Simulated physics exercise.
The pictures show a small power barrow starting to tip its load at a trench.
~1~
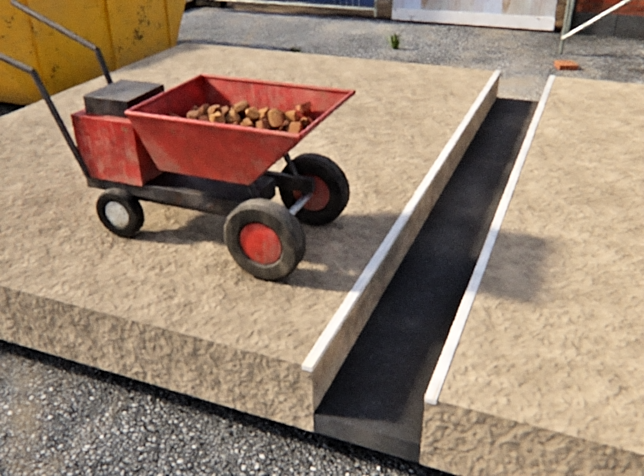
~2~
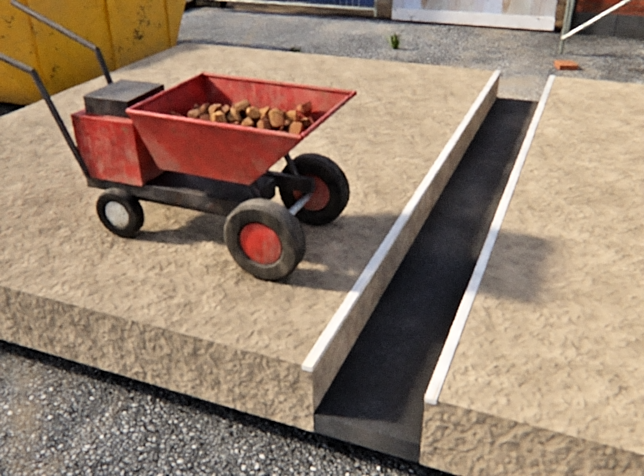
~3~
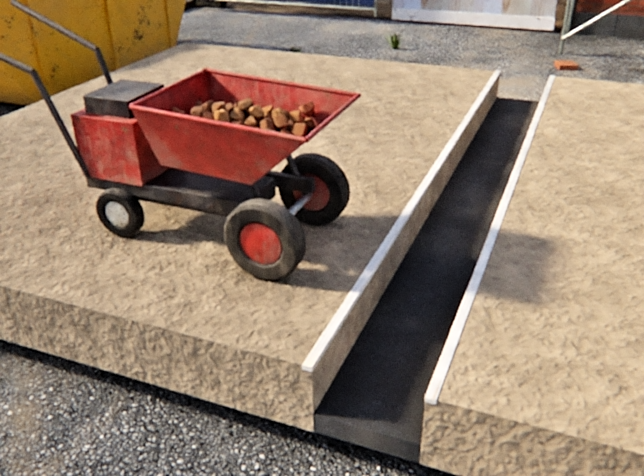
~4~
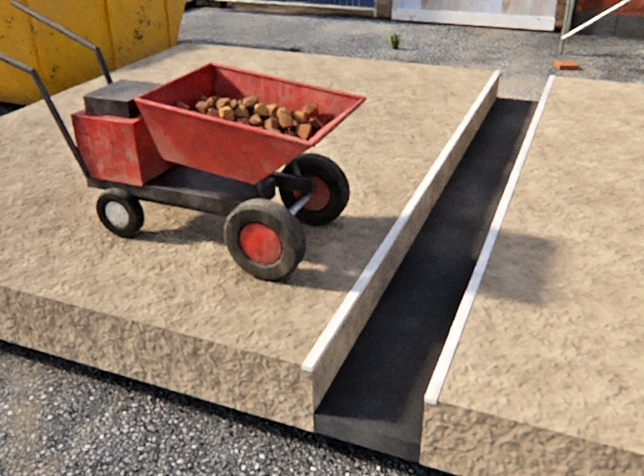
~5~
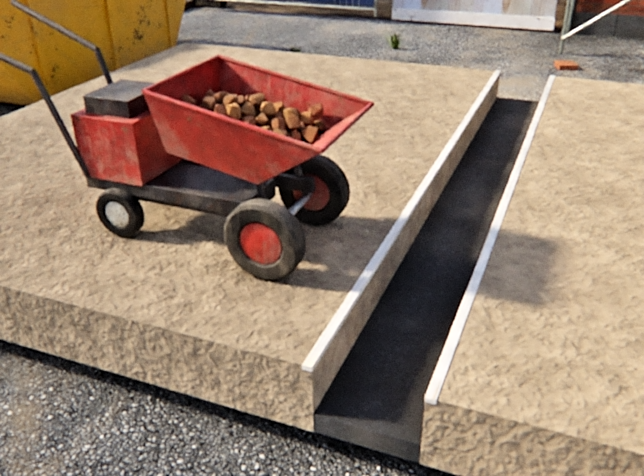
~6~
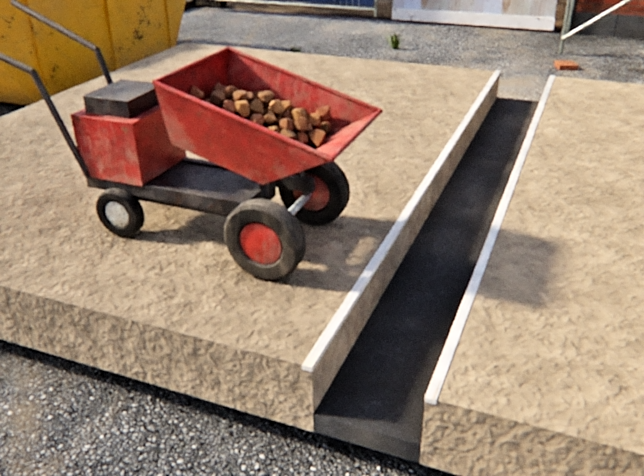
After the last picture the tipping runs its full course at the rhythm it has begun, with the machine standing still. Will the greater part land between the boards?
The trench ends with over half of it.
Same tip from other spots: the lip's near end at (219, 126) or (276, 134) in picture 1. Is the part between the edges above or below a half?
At the first place more than half, at the second over half.
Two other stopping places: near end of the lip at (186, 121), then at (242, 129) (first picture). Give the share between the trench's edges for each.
The first gives 40 %, the second 90 %.
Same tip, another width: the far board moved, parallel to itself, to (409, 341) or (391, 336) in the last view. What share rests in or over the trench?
In turn 50 and 20 in a hundred.
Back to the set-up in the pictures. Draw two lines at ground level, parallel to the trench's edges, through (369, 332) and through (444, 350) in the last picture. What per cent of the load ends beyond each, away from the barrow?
In turn 80 and 0 in a hundred.
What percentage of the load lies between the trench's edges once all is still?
Close to 95 per cent.
Shortly afterwards, skip tipped steeply; the whole lot in the skip.
Next, skip tipped right over; the bulk in the skip; near a quarter in or heaped over the trench; only a few falling.
Some moments later, skip tipped right over; all but a few in or heaped over the trench; only a few beyond it.
In the end, skip tipped right over; all but a few in or heaped over the trench; only a few beyond it.
